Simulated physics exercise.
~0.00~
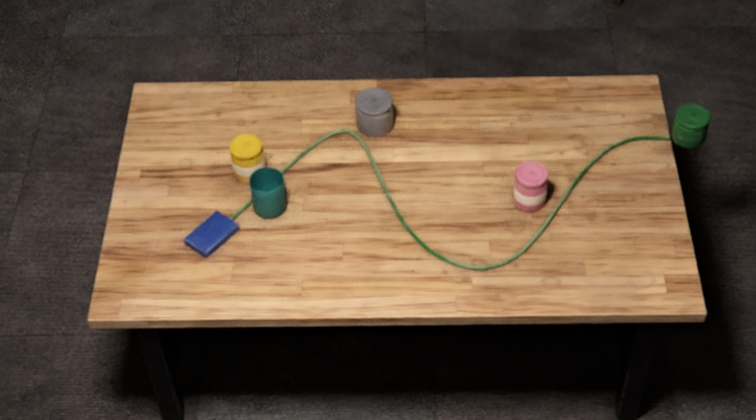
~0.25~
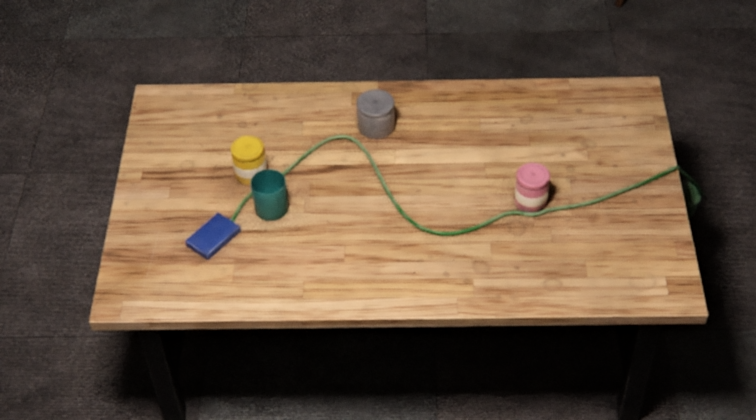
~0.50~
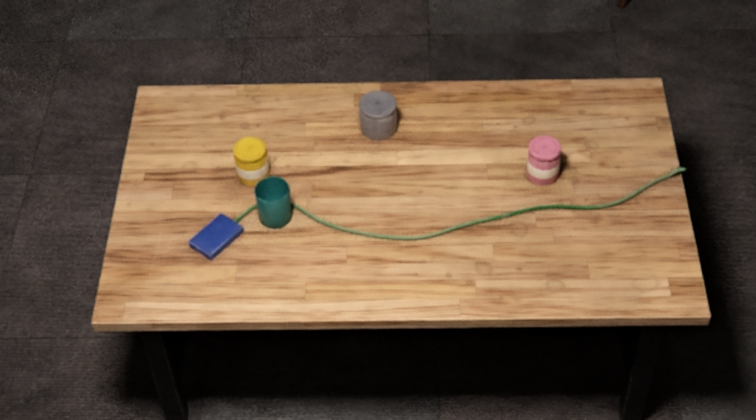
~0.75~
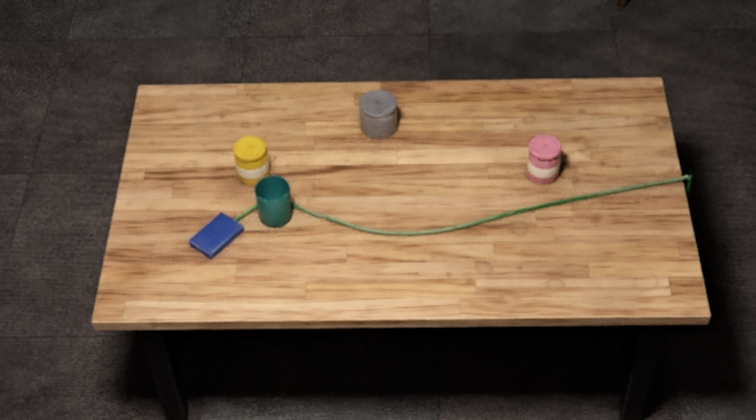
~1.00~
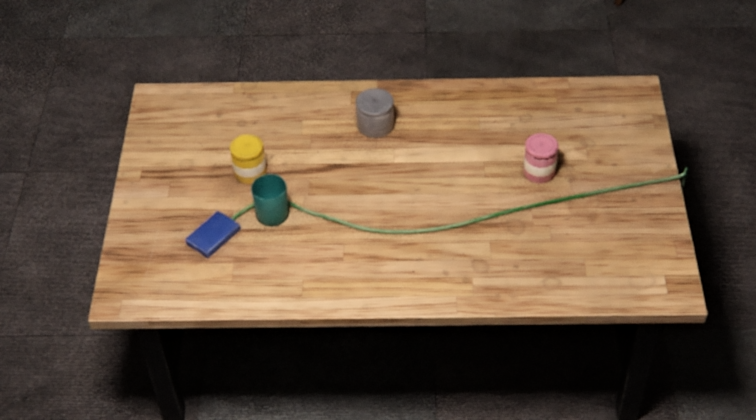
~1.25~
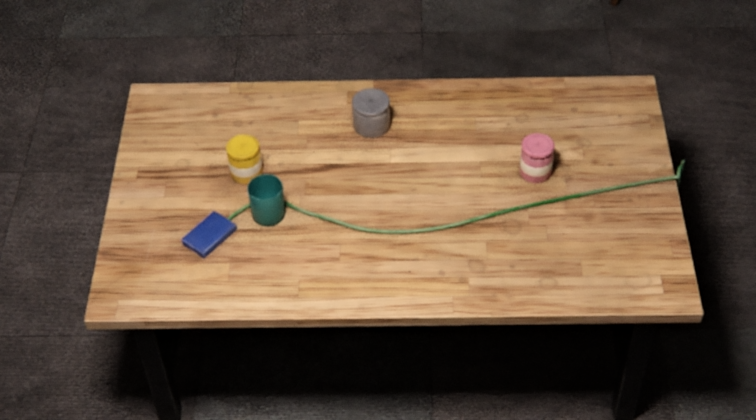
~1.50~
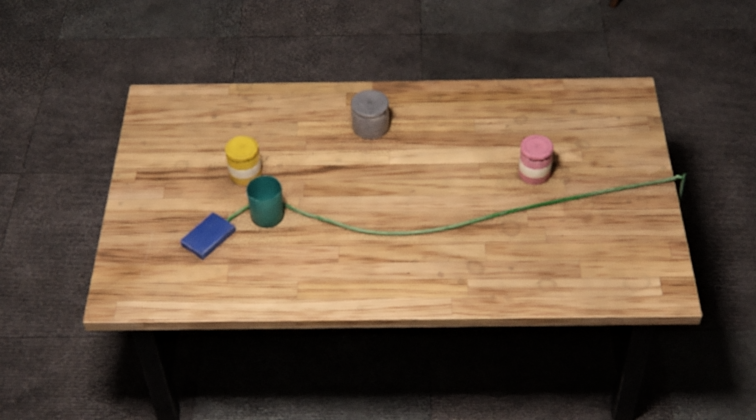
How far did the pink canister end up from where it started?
It slid a middling distance, roughly its own width, toward the back of the table, and stayed upright on top.
On a wooden table, a green speaker at the right edge dropped off, pulling its winding cable straighter, which slid the pink canister back a little and nudged the teal cup, while the blue phone stayed put and everything else remained on top.
